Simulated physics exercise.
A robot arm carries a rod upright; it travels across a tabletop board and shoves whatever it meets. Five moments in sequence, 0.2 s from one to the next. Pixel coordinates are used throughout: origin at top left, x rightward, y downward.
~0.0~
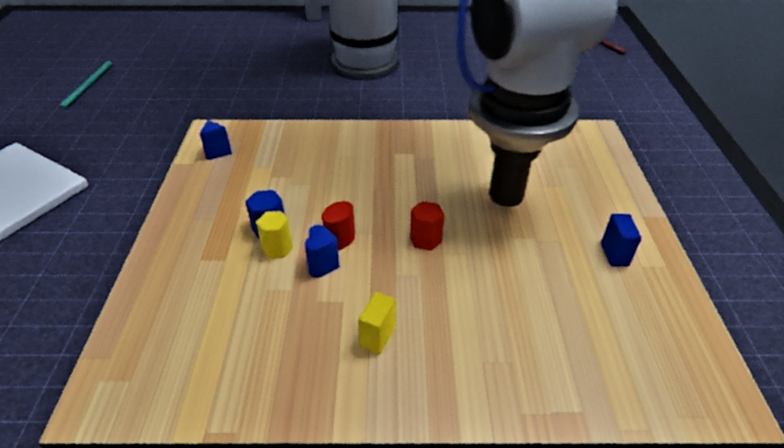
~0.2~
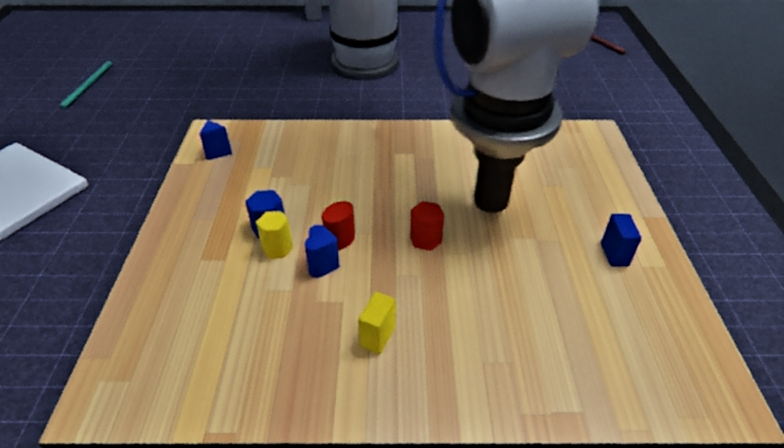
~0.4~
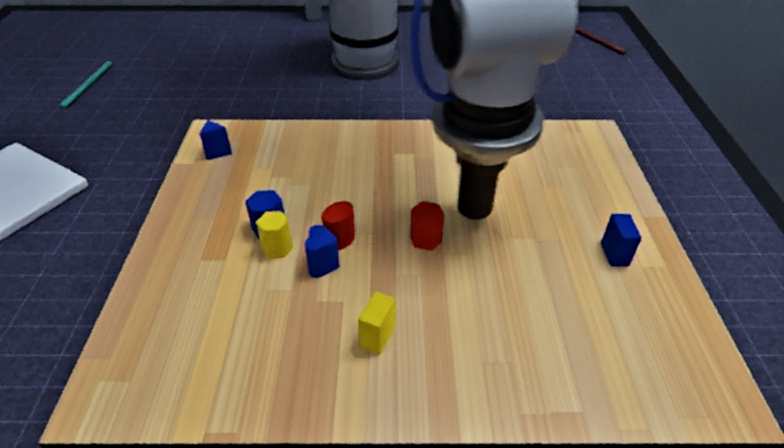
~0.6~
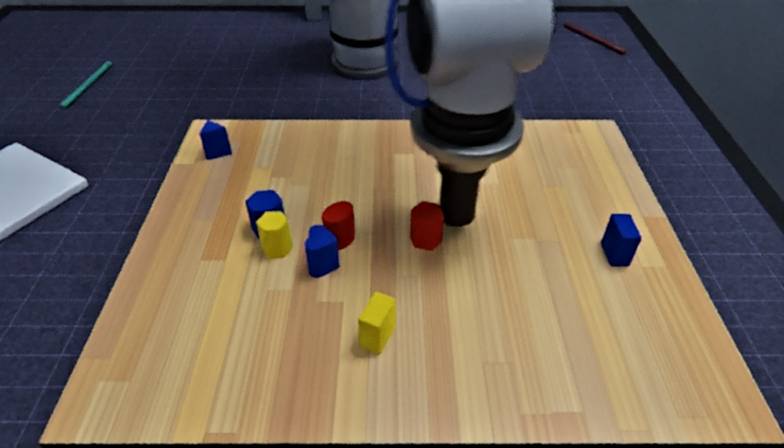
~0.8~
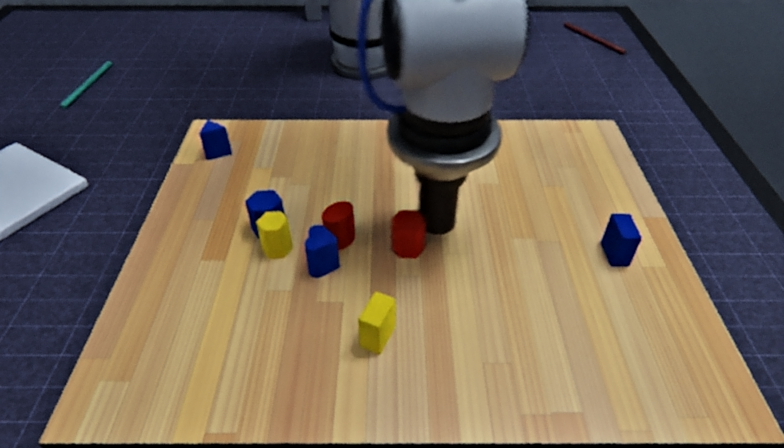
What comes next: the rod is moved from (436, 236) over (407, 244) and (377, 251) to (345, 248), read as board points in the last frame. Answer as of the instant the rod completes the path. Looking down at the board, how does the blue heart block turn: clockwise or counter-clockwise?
Twists clockwise.
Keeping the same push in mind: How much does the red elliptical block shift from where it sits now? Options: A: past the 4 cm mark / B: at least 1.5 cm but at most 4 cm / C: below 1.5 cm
Correct choice: B.
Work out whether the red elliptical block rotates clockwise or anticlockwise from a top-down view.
Viewed from above: Clockwise.
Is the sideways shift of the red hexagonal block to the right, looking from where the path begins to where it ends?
Final answer: No.
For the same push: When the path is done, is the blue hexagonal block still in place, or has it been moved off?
The block stays on its spot.
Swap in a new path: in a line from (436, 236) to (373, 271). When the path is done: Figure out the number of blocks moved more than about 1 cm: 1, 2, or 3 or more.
Put simply, one block is moved more than 1 cm.
The first path, step by step. One third of the way, rod at (407, 231); red hexagonal block at (379, 230), turned 15° anticlockwise.
Two thirds of the way, rod at (374, 238); red hexagonal block at (350, 242), turned 25° anticlockwise.
At the end, rod at (344, 235); blue hexagonal block not moved; yellow hexagonal block not moved; blue heart block at (310, 239), turned 35° clockwise; red elliptical block at (318, 205), turned 20° clockwise; red hexagonal block at (341, 246), turned 45° anticlockwise.
